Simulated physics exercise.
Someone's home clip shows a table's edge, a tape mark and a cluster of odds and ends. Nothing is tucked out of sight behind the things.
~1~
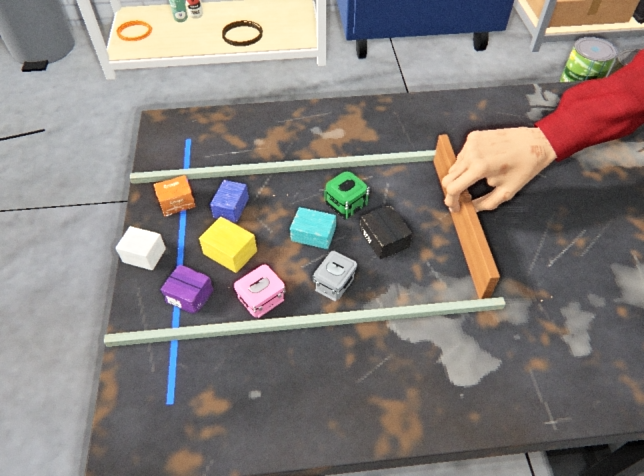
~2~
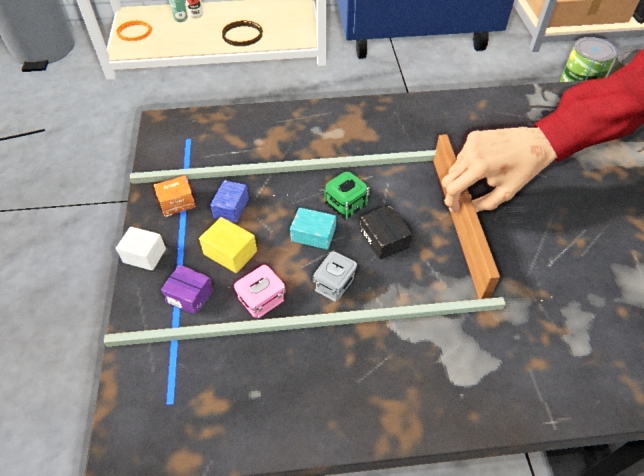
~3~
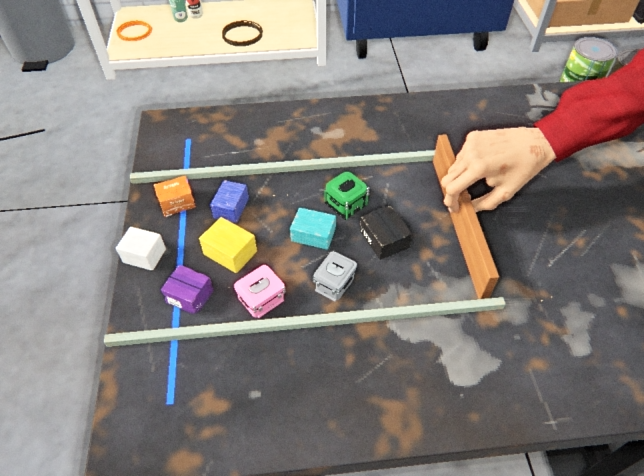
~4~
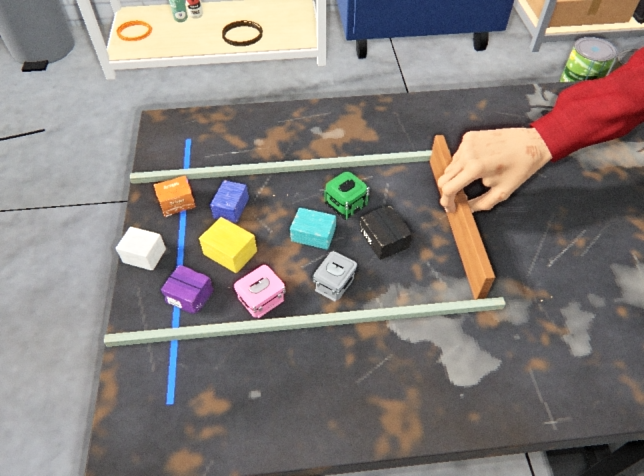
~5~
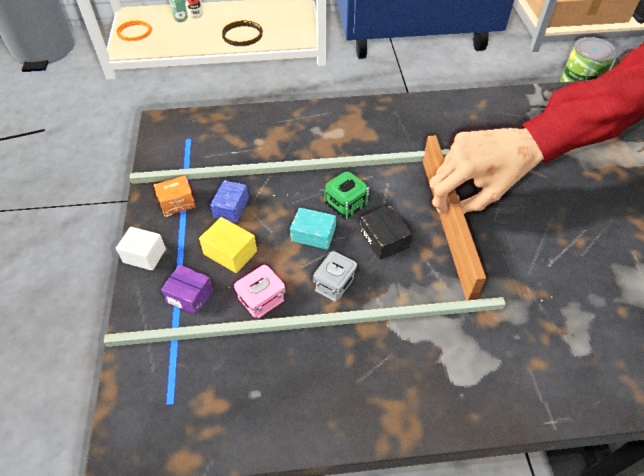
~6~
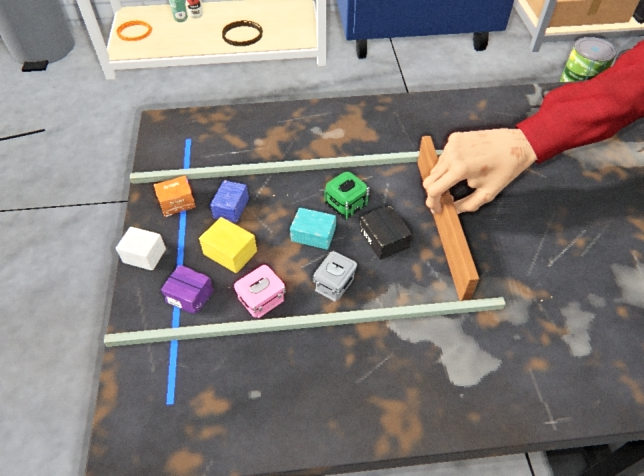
In a room with a grey floor, a dark, rust-blotched tabletop is seen from above at an angle by a still camera. Between two pale green rails lie white, orange, purple, blue, yellow, pink, teal, grey, green and black blocks, with blue tape crossing at left. At right, a red-sleeved hand holds an upright wooden board, at first still, then slides it slightly left, touching no blocks.
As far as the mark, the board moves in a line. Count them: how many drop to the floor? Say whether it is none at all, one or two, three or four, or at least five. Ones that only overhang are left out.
I would say three or four.
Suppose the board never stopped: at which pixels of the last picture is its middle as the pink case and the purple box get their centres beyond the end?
The middle is at (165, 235) when it's the pink case, and at (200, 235) when it's the purple box.
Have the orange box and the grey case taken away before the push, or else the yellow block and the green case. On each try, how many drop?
Tally per try: 2 / 2.
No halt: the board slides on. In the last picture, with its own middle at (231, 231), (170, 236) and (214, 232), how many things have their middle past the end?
Past the end: 1, 5 and 2.
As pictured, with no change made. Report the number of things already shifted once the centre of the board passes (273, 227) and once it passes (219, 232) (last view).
Counts: 9, 10.
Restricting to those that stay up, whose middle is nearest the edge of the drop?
Ending up nearest is the turquoise block.
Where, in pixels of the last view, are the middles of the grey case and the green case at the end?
Grey case at about (160, 300), green case at about (166, 202).
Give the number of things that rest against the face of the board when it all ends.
All in all, 3.
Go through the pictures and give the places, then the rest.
White block (141, 248); orange box (175, 196); purple box (188, 290); board (462, 211); tape (181, 248), in the first picture.
Orange box (175, 196); yellow block (229, 245), in the second picture.
Purple box (188, 290); green case (346, 195), in the third picture.
White block (142, 249); pink case (260, 292), in the fourth picture.
Orange box (175, 196); board (450, 212), in the fifth picture.
White block (142, 249); orange box (175, 196); purple box (188, 290); board (444, 213); tape (181, 248), in the sixth picture.
Soon after, none off yet; white block at rest near (142, 249); orange box at rest near (175, 196); purple box at rest near (188, 290).
In the end, the number that fall off is three or four; gone, yellow block, purple box, orange box and white block.
